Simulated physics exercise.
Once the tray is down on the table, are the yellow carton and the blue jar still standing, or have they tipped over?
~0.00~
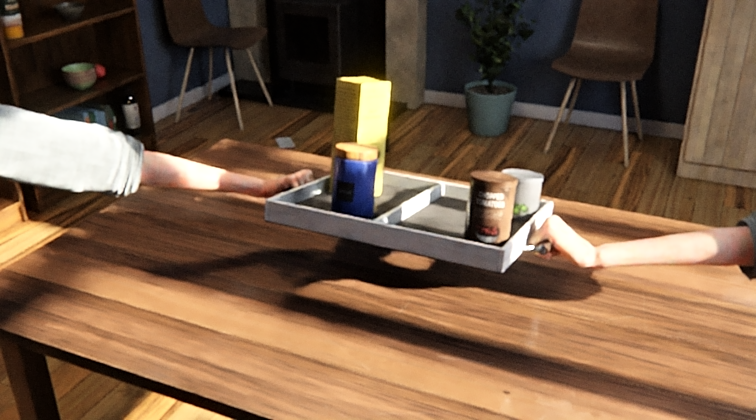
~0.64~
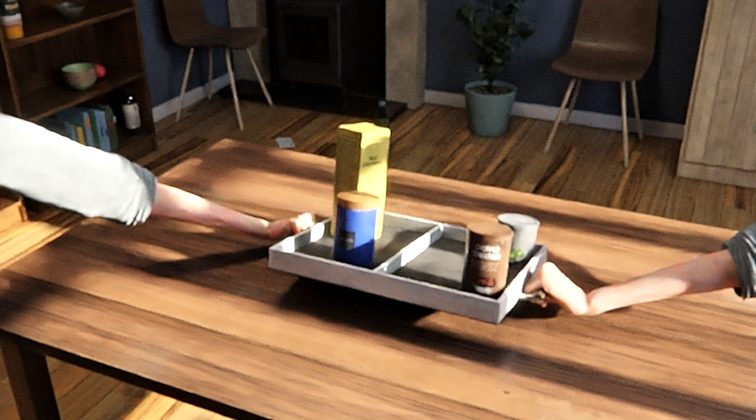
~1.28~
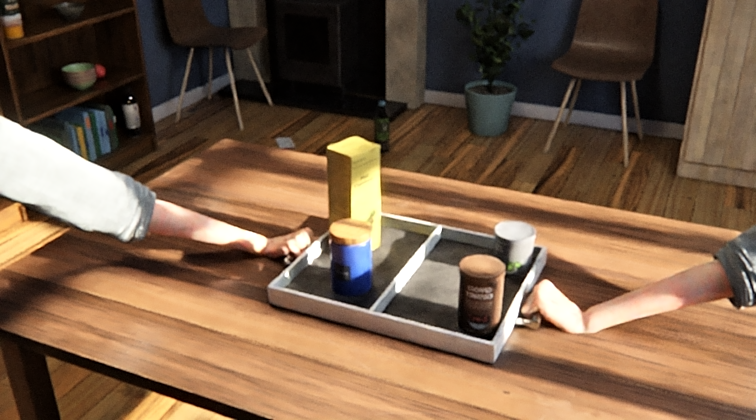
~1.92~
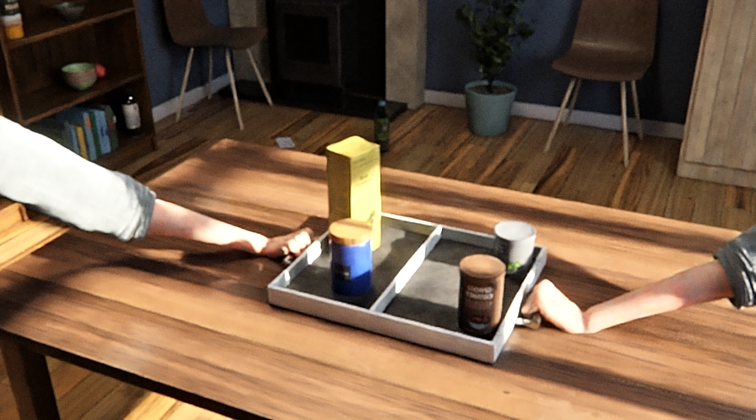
Both the yellow carton and the blue jar are still standing upright in the tray.
